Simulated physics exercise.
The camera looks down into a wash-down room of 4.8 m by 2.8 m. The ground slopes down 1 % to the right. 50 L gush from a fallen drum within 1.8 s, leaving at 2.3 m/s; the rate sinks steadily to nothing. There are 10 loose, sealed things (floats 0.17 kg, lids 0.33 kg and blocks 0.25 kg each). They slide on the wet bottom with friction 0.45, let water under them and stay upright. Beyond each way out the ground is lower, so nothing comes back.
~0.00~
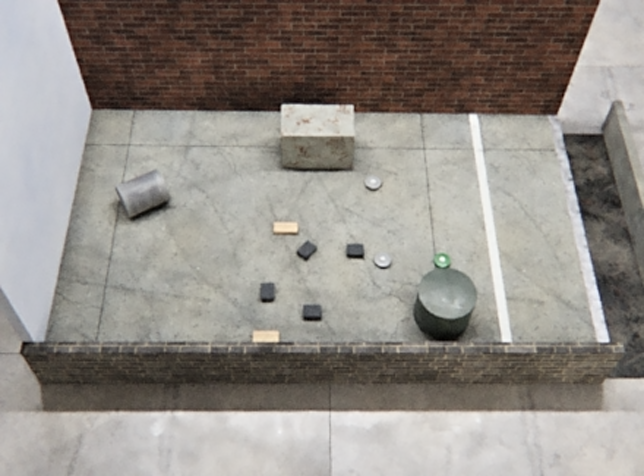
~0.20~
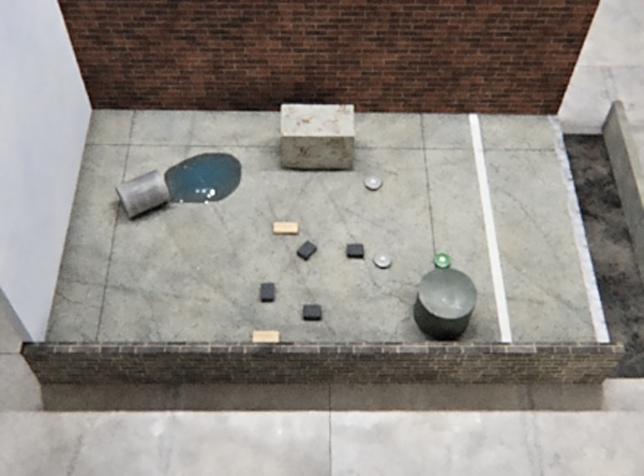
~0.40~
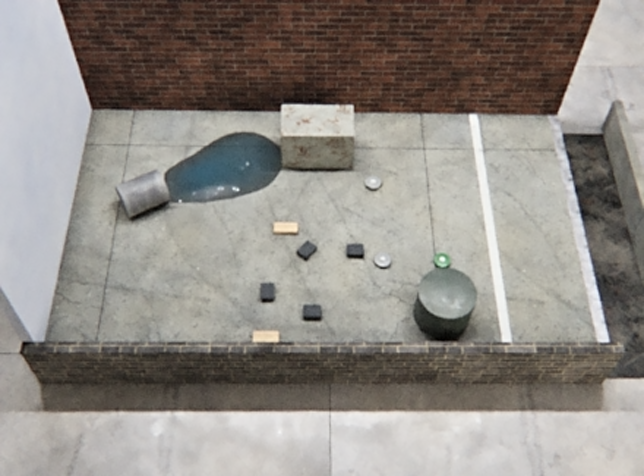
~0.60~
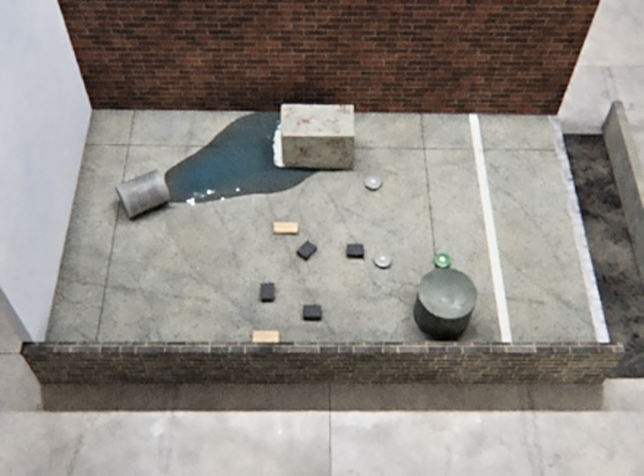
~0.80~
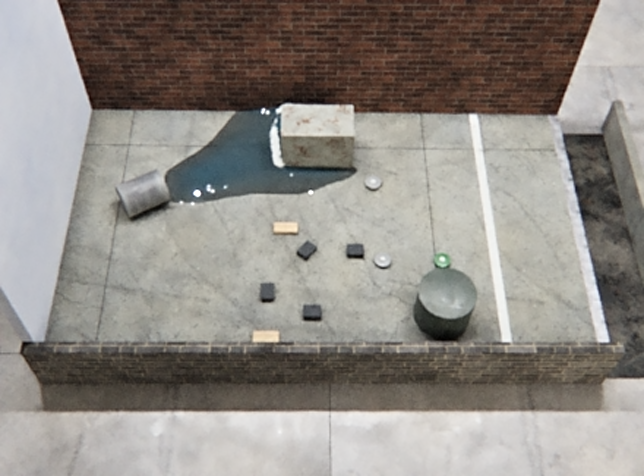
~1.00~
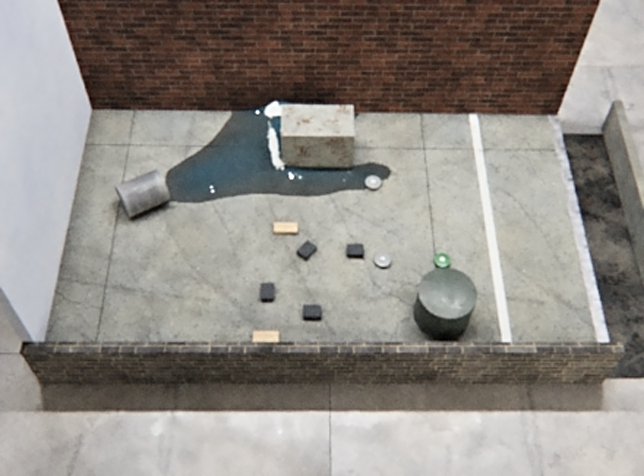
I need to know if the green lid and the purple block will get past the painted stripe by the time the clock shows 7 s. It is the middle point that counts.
Green lid is held back, purple block gets past.
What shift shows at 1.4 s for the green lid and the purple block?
About 0 and 100 cm.
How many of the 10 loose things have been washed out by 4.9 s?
I count 1.
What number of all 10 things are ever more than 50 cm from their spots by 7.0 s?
That makes 2.
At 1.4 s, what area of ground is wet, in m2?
Some 2.0 m2.
After 1.4 s the green lid is near (442, 260), 0.0 m from its start, aground; the purple block is near (380, 135), 0.9 m from its start, aground; 0 of 10 are over the mark; 0 afloat.
After 3.1 s the green lid is near (442, 260), 0.0 m from its start, aground; the purple block is near (535, 182), 2.5 m from its start, afloat; 1 of 10 are over the mark; 1 afloat.
After 4.9 s the green lid is near (442, 260), 0.0 m from its start, aground; the purple block has gone out; 1 of 10 are over the mark; 0 afloat.
After 7.0 s the green lid is near (442, 260), 0.0 m from its start, aground; the purple block has gone out; 1 of 10 are over the mark; 0 afloat.
